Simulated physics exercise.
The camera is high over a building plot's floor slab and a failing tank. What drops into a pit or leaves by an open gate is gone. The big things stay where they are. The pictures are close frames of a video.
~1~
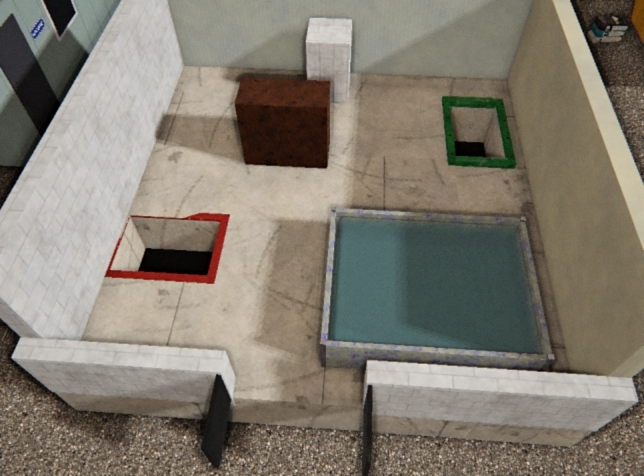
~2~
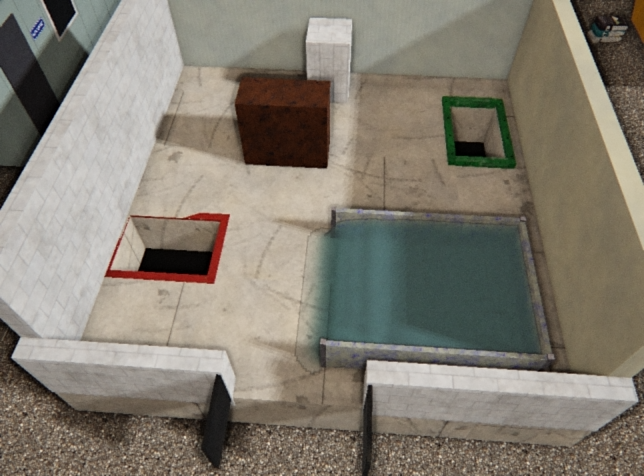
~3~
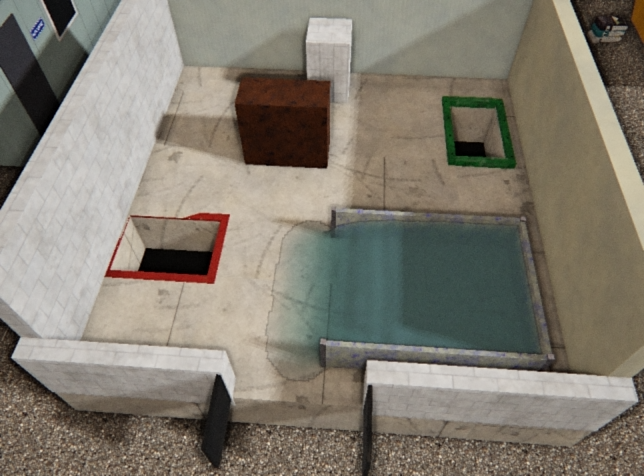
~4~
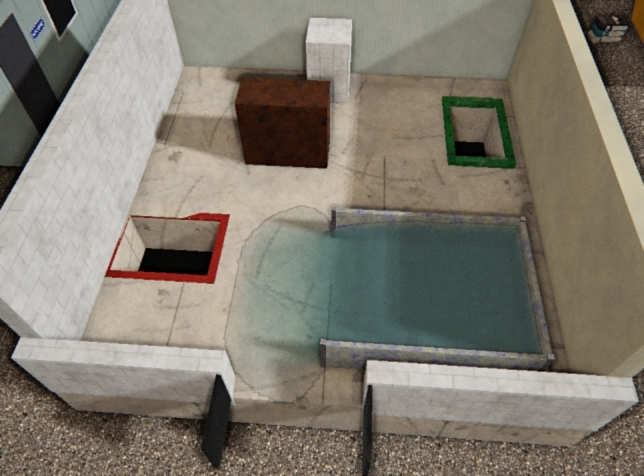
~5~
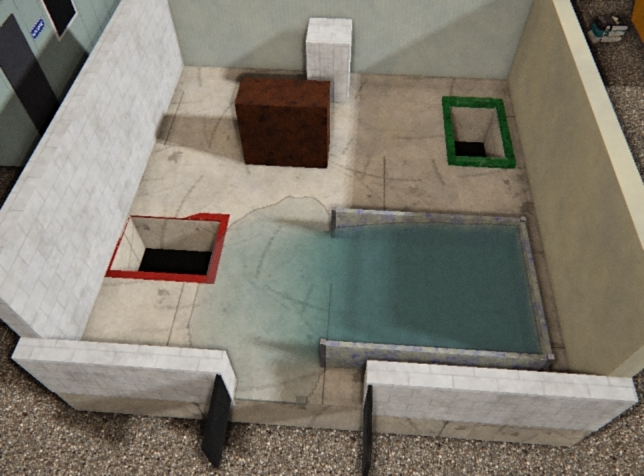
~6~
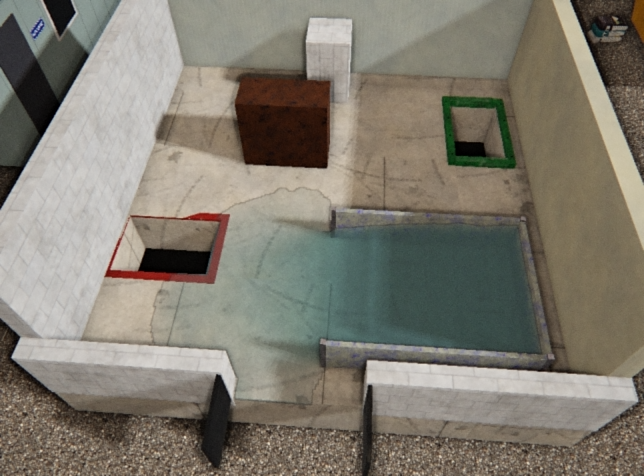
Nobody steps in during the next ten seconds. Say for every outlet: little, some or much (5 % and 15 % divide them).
In the end: The gate takes from 5 to 15 %; the red pit takes more than 15 %; the green pit takes less than 5 %.
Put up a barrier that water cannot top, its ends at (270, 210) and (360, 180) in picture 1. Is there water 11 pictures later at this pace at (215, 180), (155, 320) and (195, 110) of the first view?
As listed: Covered, under water, free of water.
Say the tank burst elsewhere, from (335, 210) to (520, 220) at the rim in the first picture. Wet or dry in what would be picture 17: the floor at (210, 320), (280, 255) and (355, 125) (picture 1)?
One after the other: Free of water, dry, under water.
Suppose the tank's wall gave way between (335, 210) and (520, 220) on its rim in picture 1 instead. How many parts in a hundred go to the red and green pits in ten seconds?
Per cent: Red 14, green 20.
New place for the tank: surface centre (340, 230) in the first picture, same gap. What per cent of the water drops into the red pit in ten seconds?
Parts in a hundred: Red 70.
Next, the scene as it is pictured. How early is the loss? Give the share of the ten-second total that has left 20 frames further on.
Near 50 in a hundred.
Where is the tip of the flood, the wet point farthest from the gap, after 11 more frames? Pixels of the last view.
Close to (155, 144).
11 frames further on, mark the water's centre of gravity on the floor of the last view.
Close to (314, 297).
A moment on, water covers 30 % of the floor; the gate 1 %, the red pit 5 %, the green pit 0 %.
Next, water covers 35 % of the floor; the gate 2 %, the red pit 13 %, the green pit 0 %.
Then, water covers 40 % of the floor; the gate 4 %, the red pit 32 %, the green pit 0 %.
Later, water covers 50 % of the floor; the gate 6 %, the red pit 52 %, the green pit 0 %.
In the end, water covers 55 % of the floor; the gate 10 %, the red pit 61 %, the green pit 0 %.
